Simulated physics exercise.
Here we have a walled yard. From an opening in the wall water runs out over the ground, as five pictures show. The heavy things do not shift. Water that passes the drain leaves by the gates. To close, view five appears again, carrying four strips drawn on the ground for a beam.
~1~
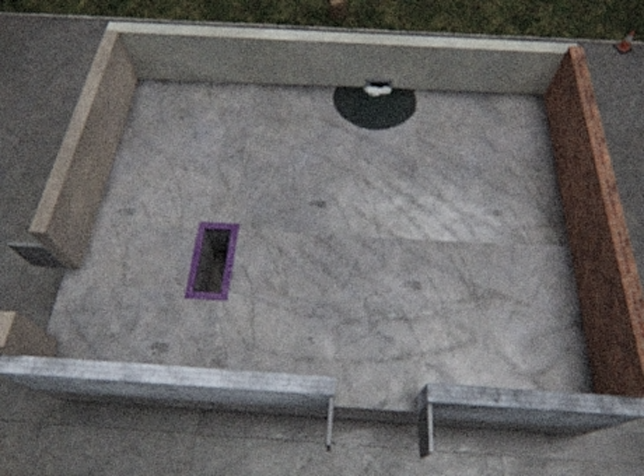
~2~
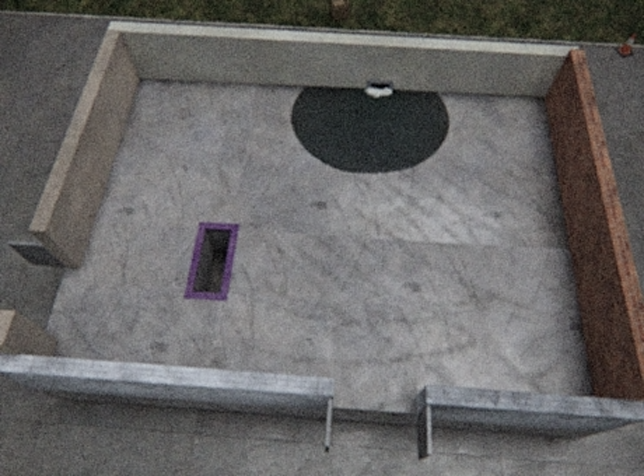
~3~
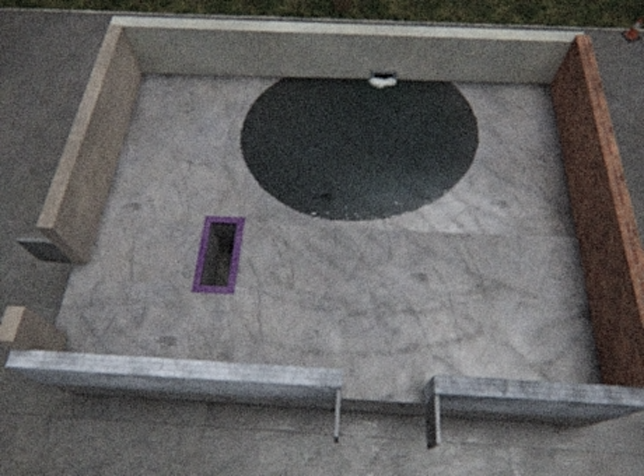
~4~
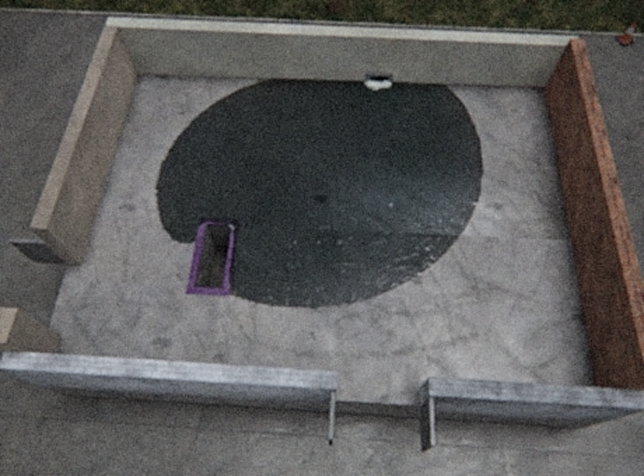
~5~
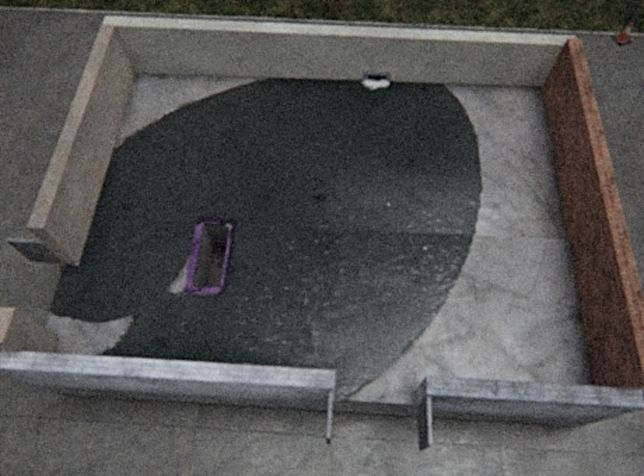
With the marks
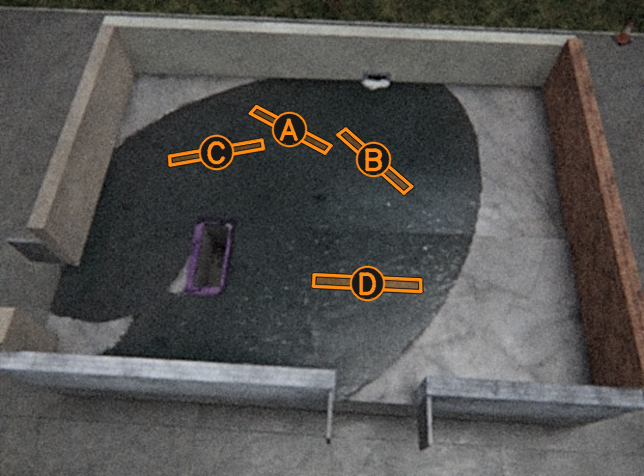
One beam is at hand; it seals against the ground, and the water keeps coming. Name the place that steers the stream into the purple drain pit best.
Go for D.
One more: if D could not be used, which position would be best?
The answer is C.
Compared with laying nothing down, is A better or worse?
Position A is worse.
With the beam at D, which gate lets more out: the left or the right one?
The left one.
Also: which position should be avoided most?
That is position B.
In orange, A from (253, 109) to (328, 149); B from (341, 131) to (407, 189); C from (169, 160) to (262, 144); D from (313, 280) to (420, 285).
If A is chosen, about 17 % of the stream goes into the purple drain pit, about 82 % out by the gates.
If B is chosen, about 14 % of the stream goes into the purple drain pit, about 86 % out by the gates.
If C is chosen, about 27 % of the stream goes into the purple drain pit, about 73 % out by the gates.
If D is chosen, about 42 % of the stream goes into the purple drain pit, about 58 % out by the gates.
